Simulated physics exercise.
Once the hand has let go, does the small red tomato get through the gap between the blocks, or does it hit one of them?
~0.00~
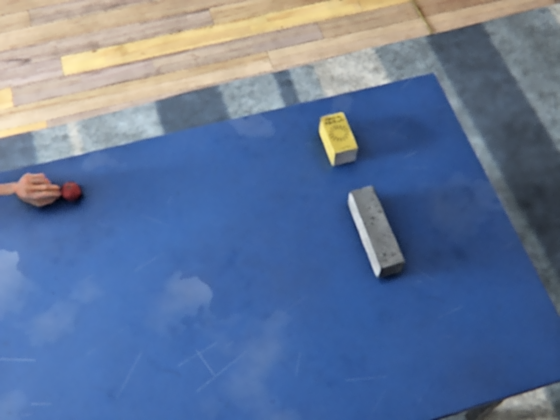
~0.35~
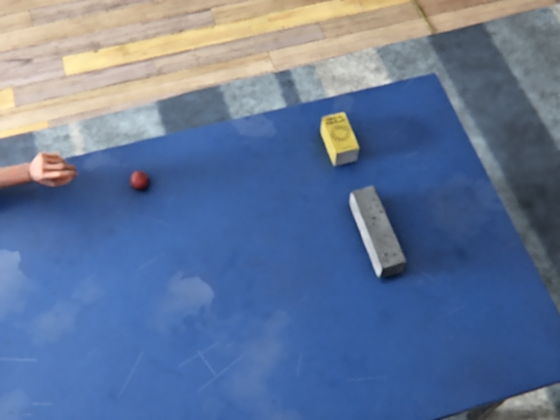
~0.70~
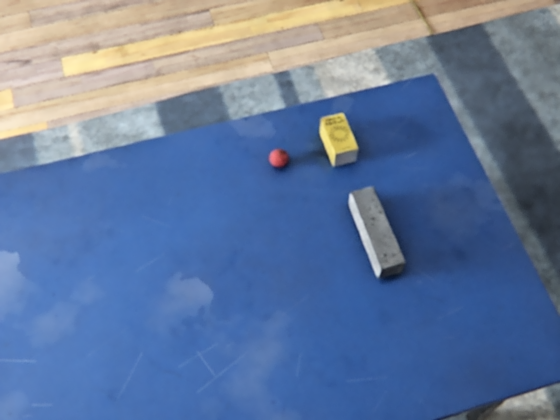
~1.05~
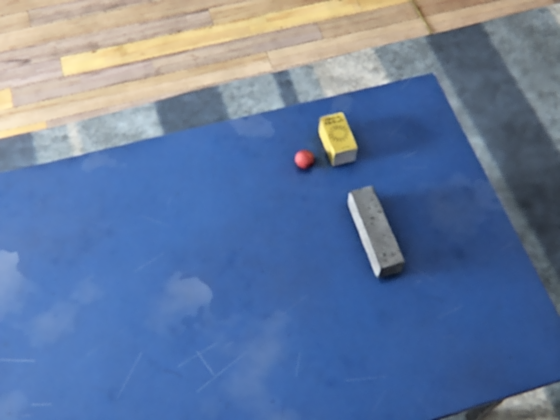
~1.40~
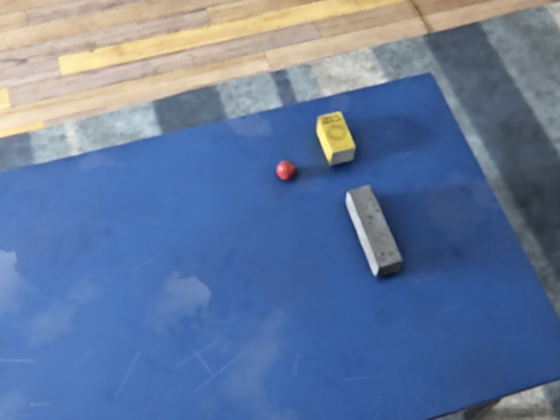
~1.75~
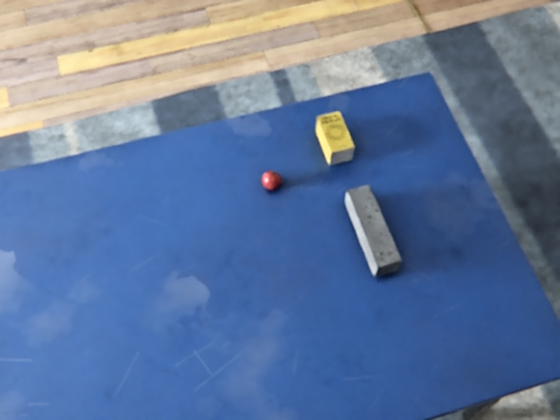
It hits a block. The red tomato reaches the yellow one and comes back to the left instead of passing through the gap.
